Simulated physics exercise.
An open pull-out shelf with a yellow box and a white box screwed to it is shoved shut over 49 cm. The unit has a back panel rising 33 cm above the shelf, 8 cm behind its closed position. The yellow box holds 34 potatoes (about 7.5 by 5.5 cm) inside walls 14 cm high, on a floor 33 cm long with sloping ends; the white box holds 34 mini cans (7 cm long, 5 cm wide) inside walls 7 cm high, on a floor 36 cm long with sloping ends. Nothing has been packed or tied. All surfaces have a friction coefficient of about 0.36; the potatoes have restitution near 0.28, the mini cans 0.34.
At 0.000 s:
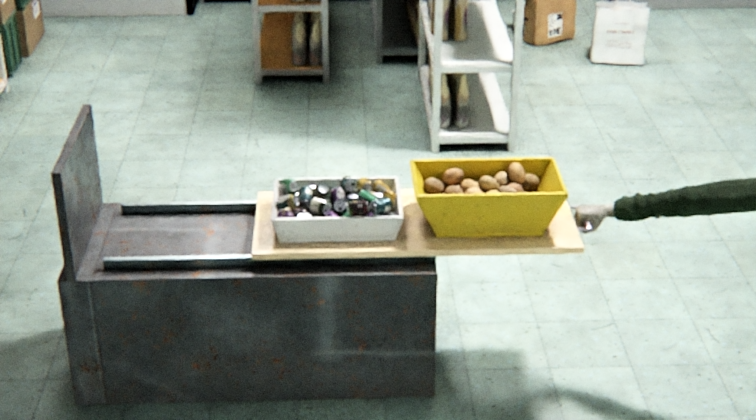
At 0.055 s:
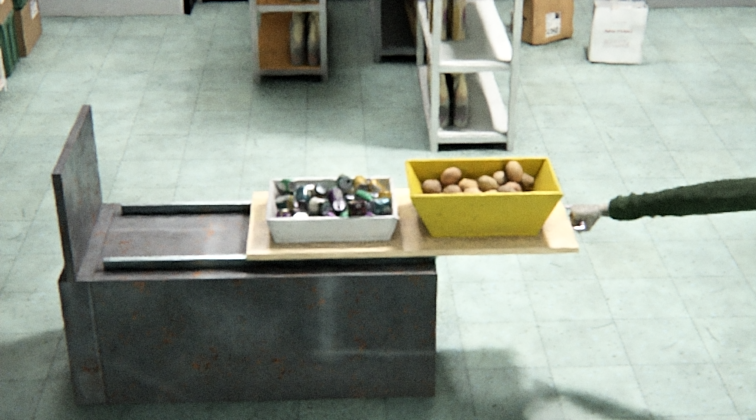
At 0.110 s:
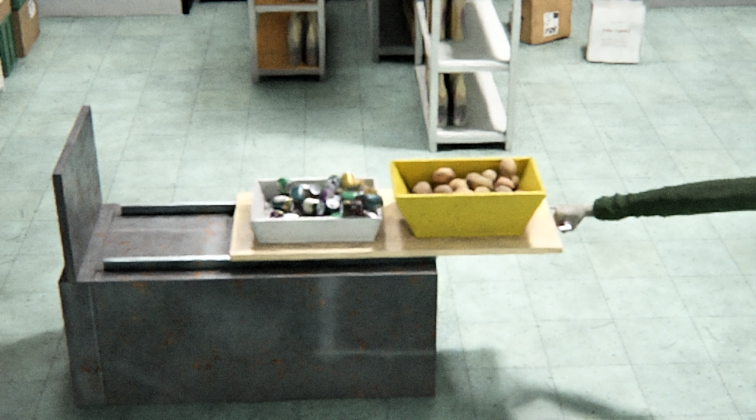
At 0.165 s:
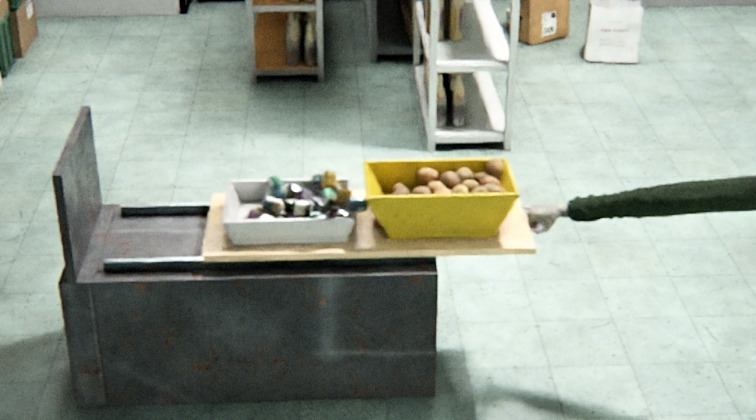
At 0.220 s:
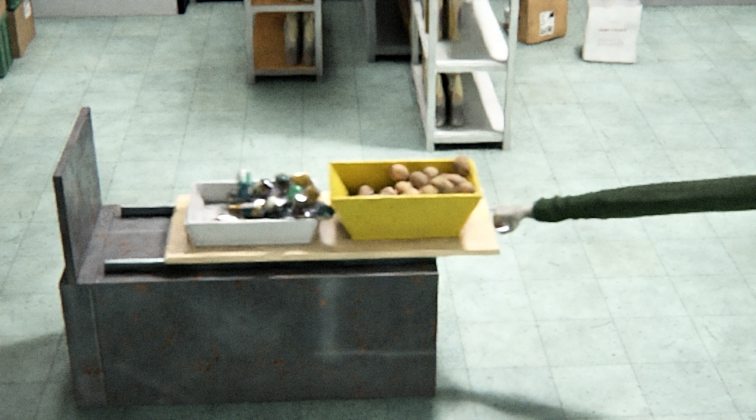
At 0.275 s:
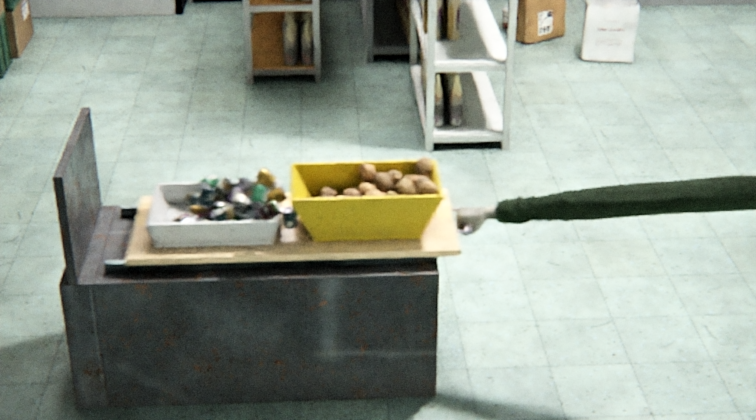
We see a green-sleeved arm push a board carrying a white box of mini cans and a yellow box of potatoes leftward along rails, while the contents shift toward the right and a couple of cans leave the white box.
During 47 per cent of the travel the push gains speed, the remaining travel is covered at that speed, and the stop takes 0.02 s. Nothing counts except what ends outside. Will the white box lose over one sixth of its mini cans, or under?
It loses over one sixth.
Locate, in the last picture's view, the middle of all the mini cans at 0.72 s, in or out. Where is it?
Around (166, 214).
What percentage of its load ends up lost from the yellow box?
Yellow box: 5%.
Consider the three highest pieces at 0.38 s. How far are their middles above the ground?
About 72 cm up, on average.
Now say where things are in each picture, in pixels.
In the first frame (each is followed by its nearest rim corner in this view; the camera moves round a little), white box, (275, 219); yellow box, (418, 195); moved in 0 cm; none out.
In the second frame, white box, (270, 219); yellow box, (413, 195); moved in 2 cm.
In the third frame, white box, (253, 220); yellow box, (397, 196); moved in 7 cm.
In the fourth frame, white box, (226, 221); yellow box, (370, 197); moved in 16 cm; 1 out, the lowest can at (357, 204).
In the fifth frame, white box, (189, 223); yellow box, (332, 198); moved in 29 cm; 1 out, the lowest can at (324, 210).
In the sixth frame, white box, (149, 224); yellow box, (293, 199); moved in 42 cm; 2 out, the lowest can at (290, 218).
After 0.30 s, the runners reach their end.
After 0.38 s, yellow box 34 in, 0 out and white box 32 in, 2 out.
After 0.50 s, yellow box 34 in, 0 out and white box 26 in, 8 out.
After 0.72 s, yellow box 32 in, 2 out and white box 22 in, 12 out.
When it is over (at 1.15 s), yellow box 32 in, 2 out and white box 22 in, 12 out. Asked share, 12 of 34, 35 per cent.
